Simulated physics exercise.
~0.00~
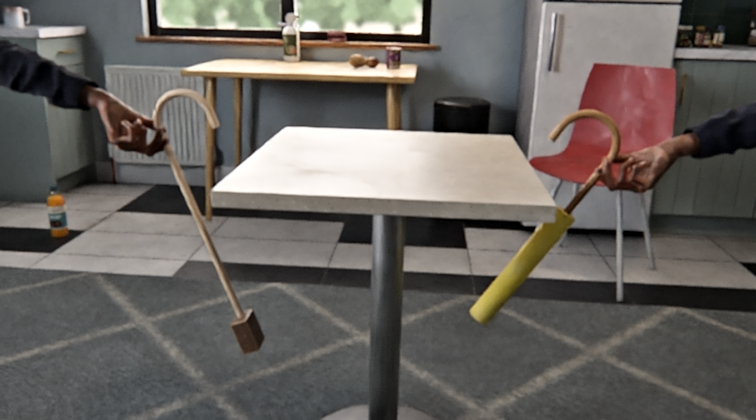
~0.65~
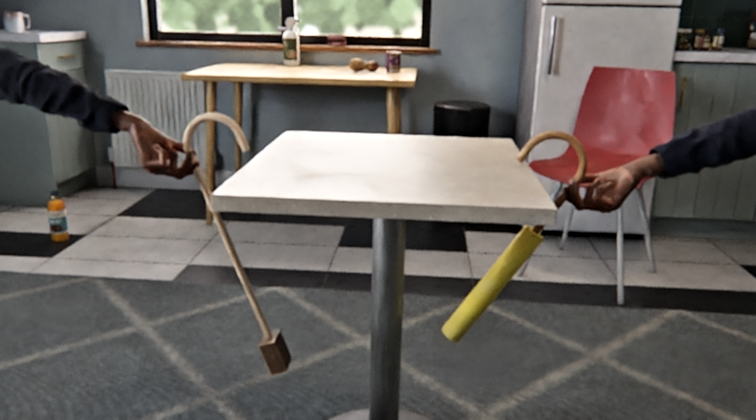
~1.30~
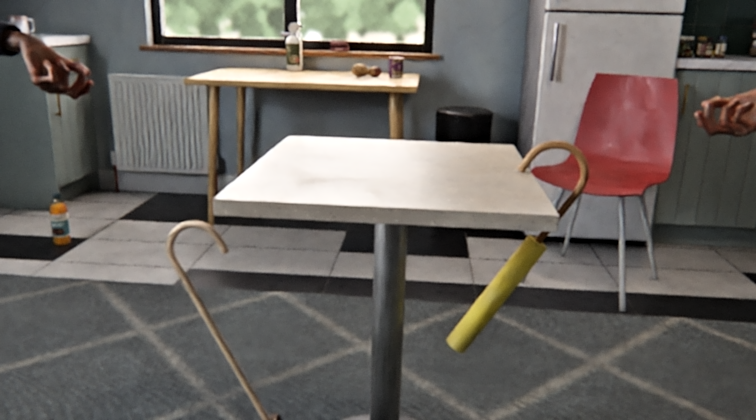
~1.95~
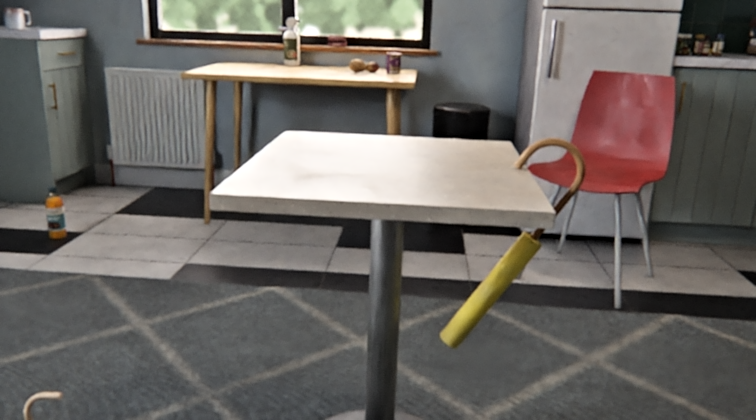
A pale square table on a metal post stands in the middle of a kitchen, seen from the front by a slightly swaying camera, with a red chair and a fridge behind it. From the left, a hand brings a brown stick with a curved handle and blocky end to the table's edge, while another hand brings a hooked yellow umbrella to the right edge. Both hands let go and draw back. The brown brush-like stick slips off and drops, ending low at the left with only its hook visible. The umbrella stays hanging from the table.
